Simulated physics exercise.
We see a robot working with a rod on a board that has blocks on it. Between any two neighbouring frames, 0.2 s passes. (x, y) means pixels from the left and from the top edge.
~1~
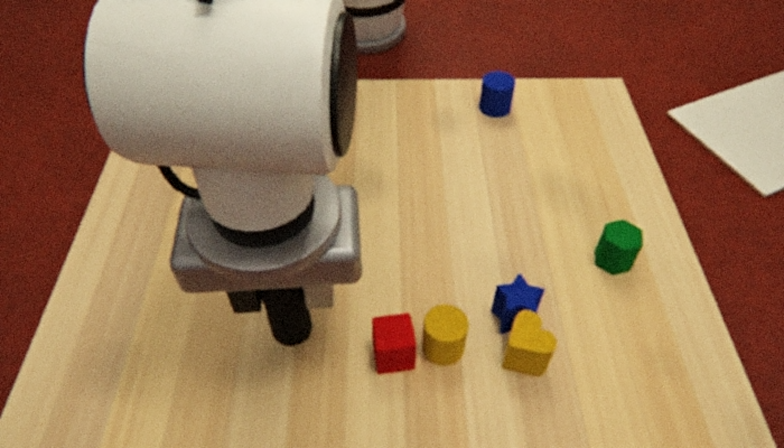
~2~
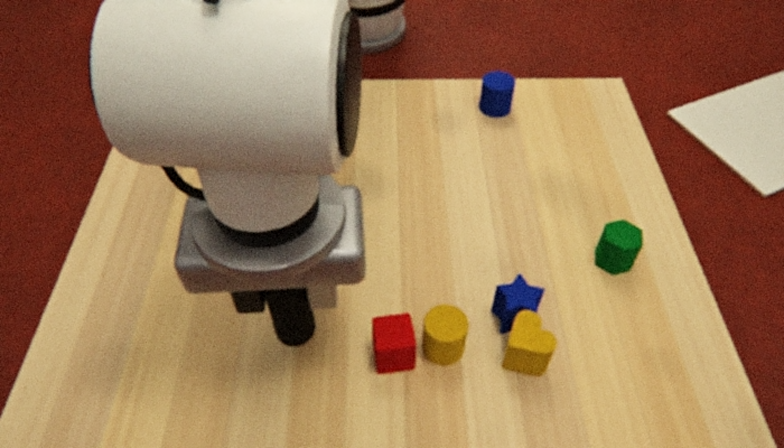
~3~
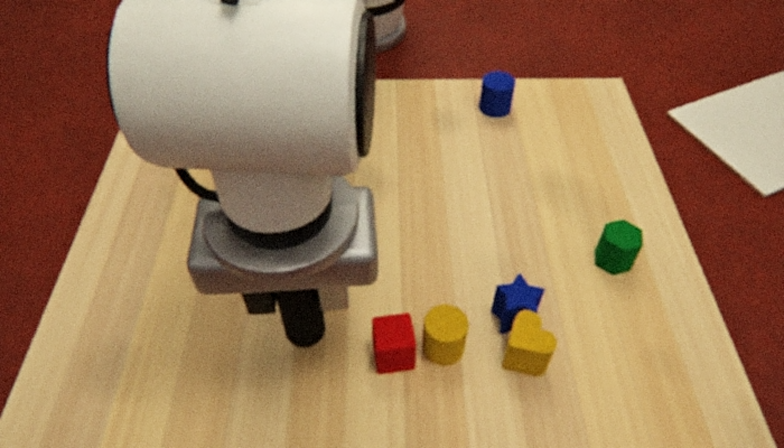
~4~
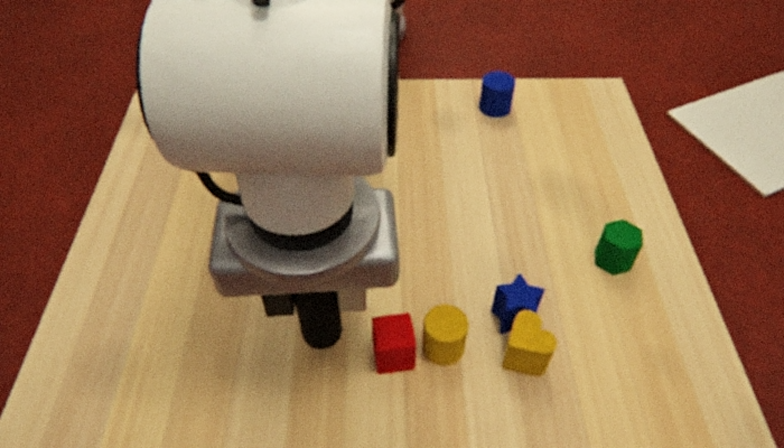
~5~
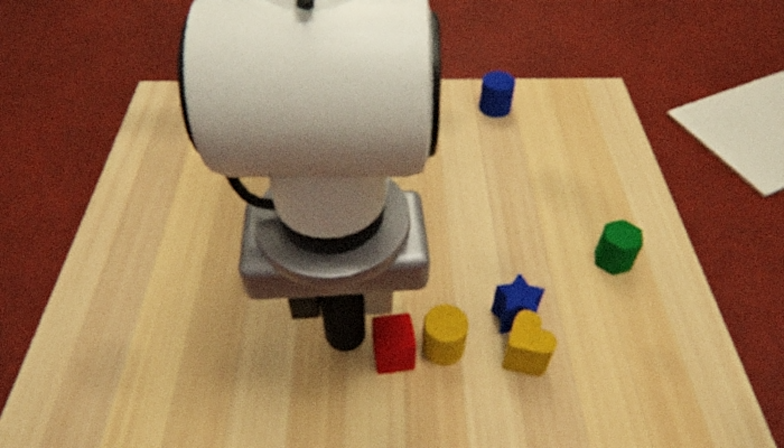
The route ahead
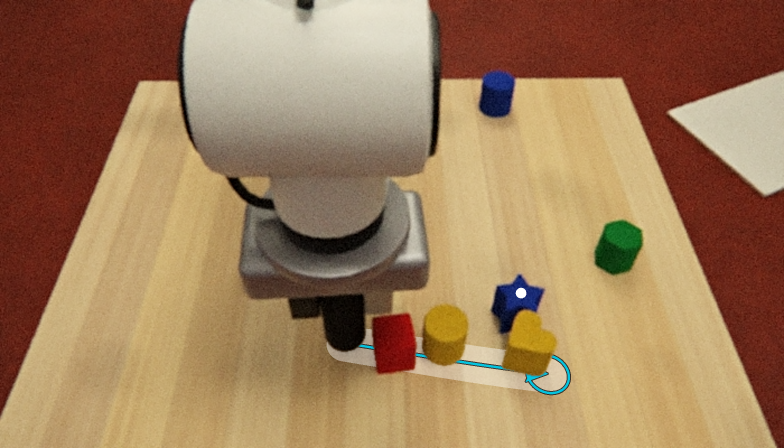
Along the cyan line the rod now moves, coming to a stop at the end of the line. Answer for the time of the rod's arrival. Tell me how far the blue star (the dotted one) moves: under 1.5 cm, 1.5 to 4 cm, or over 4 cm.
It shifts by less than 1.5 cm.
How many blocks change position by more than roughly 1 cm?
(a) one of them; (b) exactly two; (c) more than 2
c: More than 2.
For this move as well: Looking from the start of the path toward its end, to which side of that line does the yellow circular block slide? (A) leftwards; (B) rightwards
Letter A.
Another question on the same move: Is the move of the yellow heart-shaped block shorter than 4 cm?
I'd say no.
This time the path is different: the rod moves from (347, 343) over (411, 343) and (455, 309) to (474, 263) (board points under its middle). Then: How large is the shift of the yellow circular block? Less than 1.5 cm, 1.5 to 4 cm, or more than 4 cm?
Once the path ends, it will sit 1.5 to 4 cm from where it is now.
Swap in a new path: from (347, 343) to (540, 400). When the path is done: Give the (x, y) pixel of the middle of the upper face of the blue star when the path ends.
The point I'd pick in the picture is (538, 279).
The drawn path runs in a line from (347, 343) to (548, 374); the dot is on the blue star.
The first path, step by step. One third of the way, rod at (413, 346); red square piece at (453, 345), turned 25° clockwise; yellow circular block at (497, 327); yellow heart-shaped block at (539, 334).
Two thirds of the way, rod at (482, 357); red square piece at (506, 377), turned 80° clockwise; yellow circular block at (524, 327); yellow heart-shaped block at (567, 334).
At the end, rod at (551, 366); red square piece at (517, 385), turned 105° clockwise; yellow circular block at (567, 315); blue star at (526, 289), turned 30° anticlockwise; yellow heart-shaped block at (605, 337), turned 20° clockwise.
